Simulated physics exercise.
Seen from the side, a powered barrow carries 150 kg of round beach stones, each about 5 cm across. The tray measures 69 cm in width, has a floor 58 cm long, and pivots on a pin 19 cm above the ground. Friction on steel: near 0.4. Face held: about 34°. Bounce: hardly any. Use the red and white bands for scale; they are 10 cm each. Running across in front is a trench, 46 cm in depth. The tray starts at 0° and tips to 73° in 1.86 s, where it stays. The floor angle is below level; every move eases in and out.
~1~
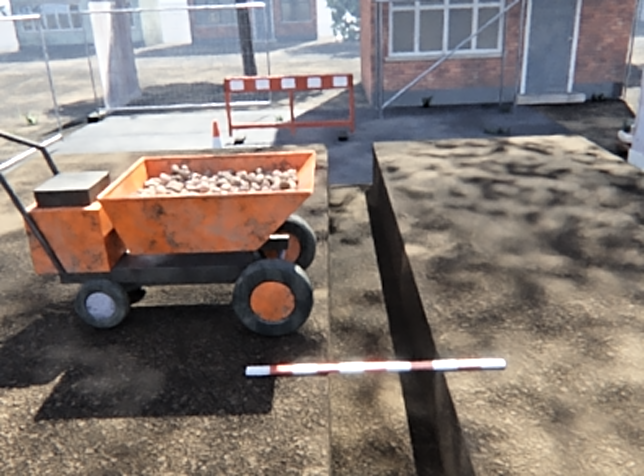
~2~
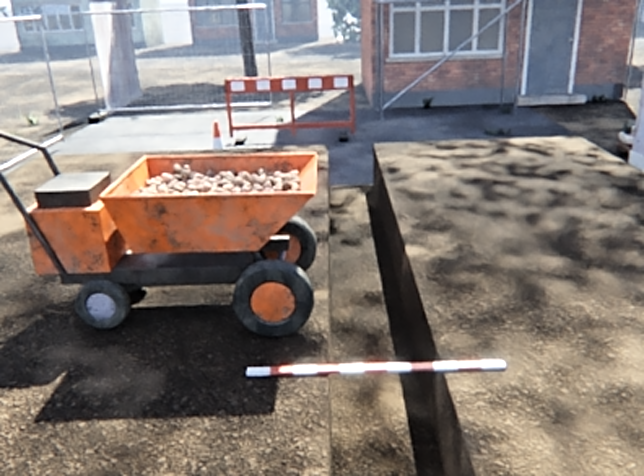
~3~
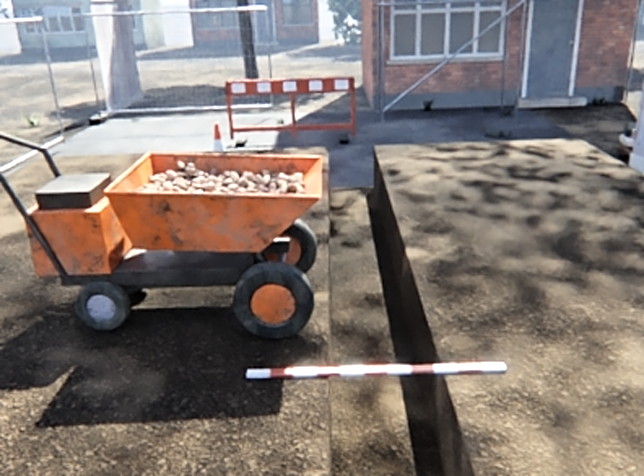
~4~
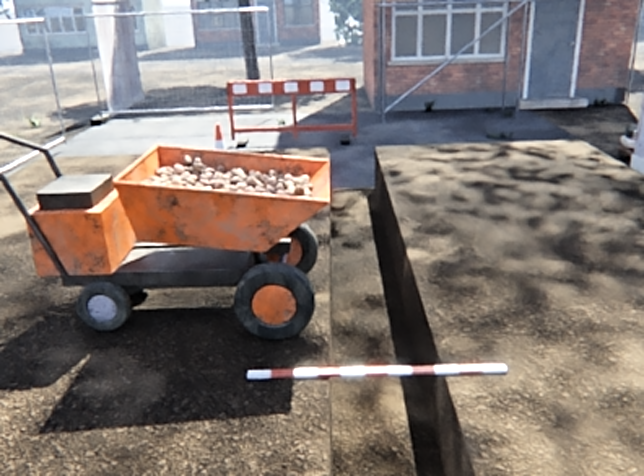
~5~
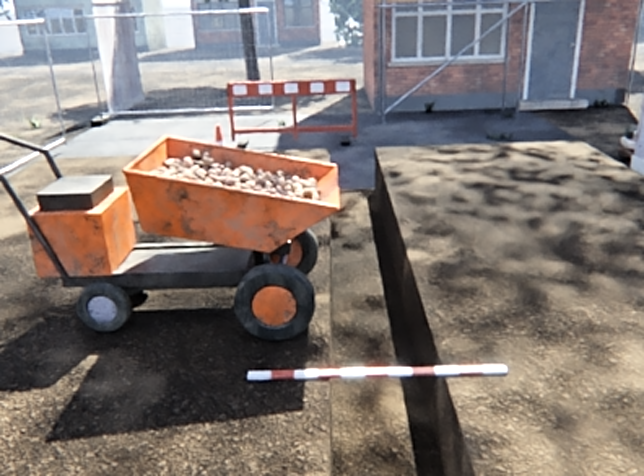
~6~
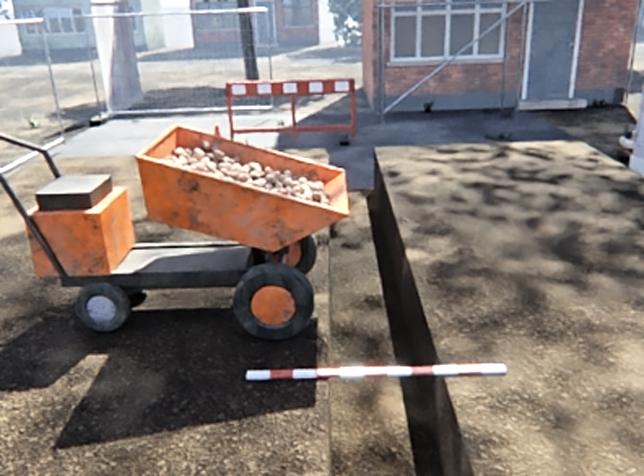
An orange tray of round stones on a powered barrow tilts down toward the right.
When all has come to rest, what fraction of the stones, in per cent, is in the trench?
At the end about 47 per cent of the stones are there.
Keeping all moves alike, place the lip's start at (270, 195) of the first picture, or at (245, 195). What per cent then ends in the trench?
I'd expect close to 95 per cent at the first and 100 per cent at the second.
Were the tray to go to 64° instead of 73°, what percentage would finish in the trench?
I'd expect around 50 in a hundred.
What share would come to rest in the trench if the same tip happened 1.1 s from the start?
In that case some 40 per cent.
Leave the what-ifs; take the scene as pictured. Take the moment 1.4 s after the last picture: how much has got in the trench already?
Roughly 35% by that time.
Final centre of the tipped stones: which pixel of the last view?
The stones end up centred near (433, 299).
Then, 0.8 s after the last picture the floor is at 62°, 96 % in the tray, 4 % in the trench; the foremost stones are at (419, 286).
Then, 1.4 s after the last picture the floor is at 73°, 17 % in the tray, 33 % in the trench, 49 % past the trench; the foremost stones are at (562, 287).
Then, 1.7 s after the last picture the floor is at 73°, 2 % in the tray, 44 % in the trench, 54 % past the trench; the foremost stones are at (625, 284).
Then, 3.7 s after the last picture the floor is at 73°, 0 % in the tray, 47 % in the trench, 53 % past the trench; the foremost stones are past the picture's edge.
